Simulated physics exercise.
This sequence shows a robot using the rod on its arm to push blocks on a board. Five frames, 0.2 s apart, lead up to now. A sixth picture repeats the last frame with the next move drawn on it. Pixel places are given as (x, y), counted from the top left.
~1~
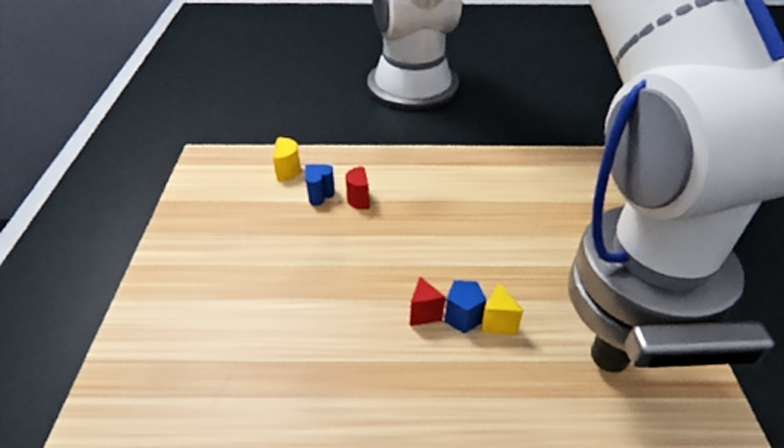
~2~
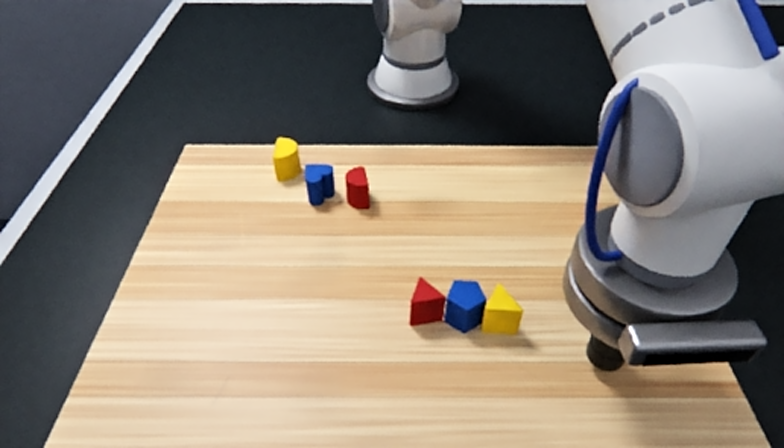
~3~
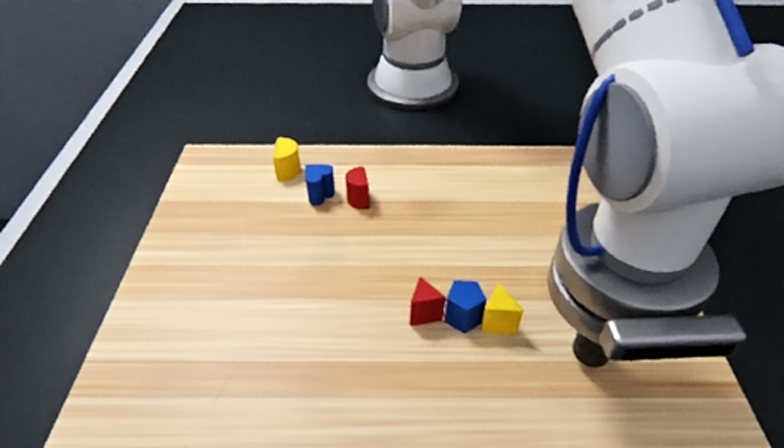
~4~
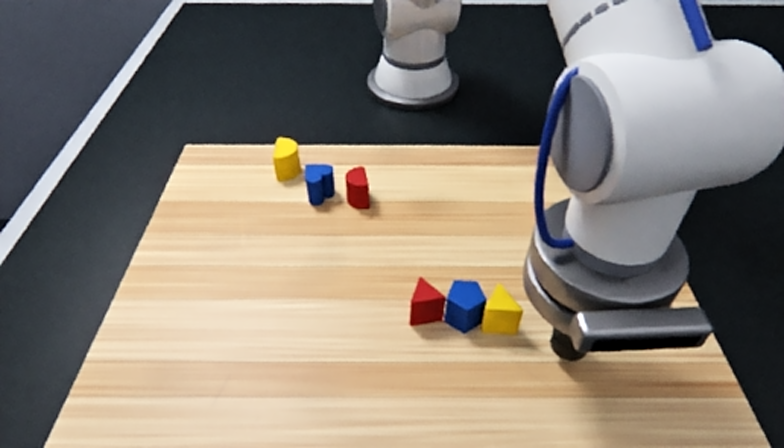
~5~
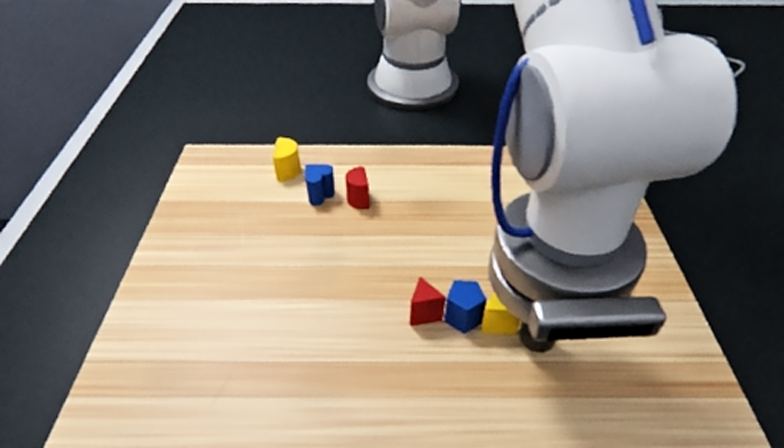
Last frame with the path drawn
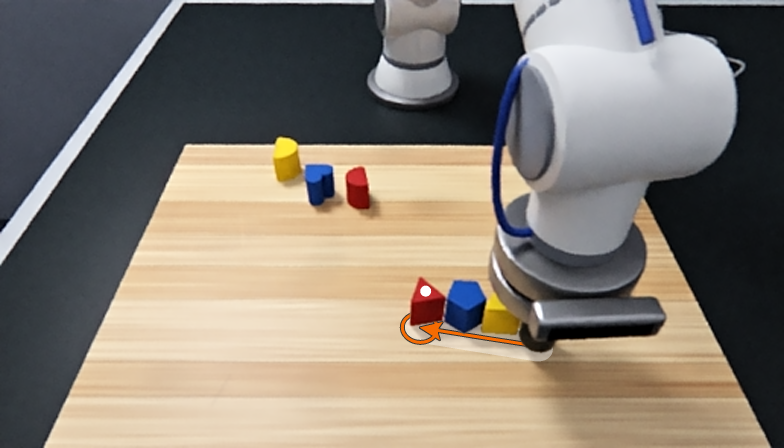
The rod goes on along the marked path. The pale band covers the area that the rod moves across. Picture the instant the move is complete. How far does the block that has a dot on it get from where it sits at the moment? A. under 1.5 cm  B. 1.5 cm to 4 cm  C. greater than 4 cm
B.
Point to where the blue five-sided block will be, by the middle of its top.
Around (438, 278).
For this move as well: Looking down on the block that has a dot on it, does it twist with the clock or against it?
The block that has a dot on it rotates clockwise.
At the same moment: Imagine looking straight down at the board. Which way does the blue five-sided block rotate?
From overhead, the rotation is counterclockwise.
Drawn move, in a line from (534, 346) to (420, 328); the dot is on the red three-sided block.
One third of the way, rod (495, 332); red three-sided block (419, 290), turned 15° clockwise; blue five-sided block (446, 283), turned 55° anticlockwise; yellow three-sided block (482, 287), turned 55° clockwise.
Two thirds of the way, rod (457, 326); red three-sided block (418, 290); blue five-sided block (442, 280), turned 60° anticlockwise; yellow three-sided block (476, 286), turned 120° clockwise.
At the end, rod (420, 320); red three-sided block (395, 281), turned 25° clockwise; blue five-sided block (438, 278), turned 35° anticlockwise; yellow three-sided block (476, 286), turned 120° clockwise.
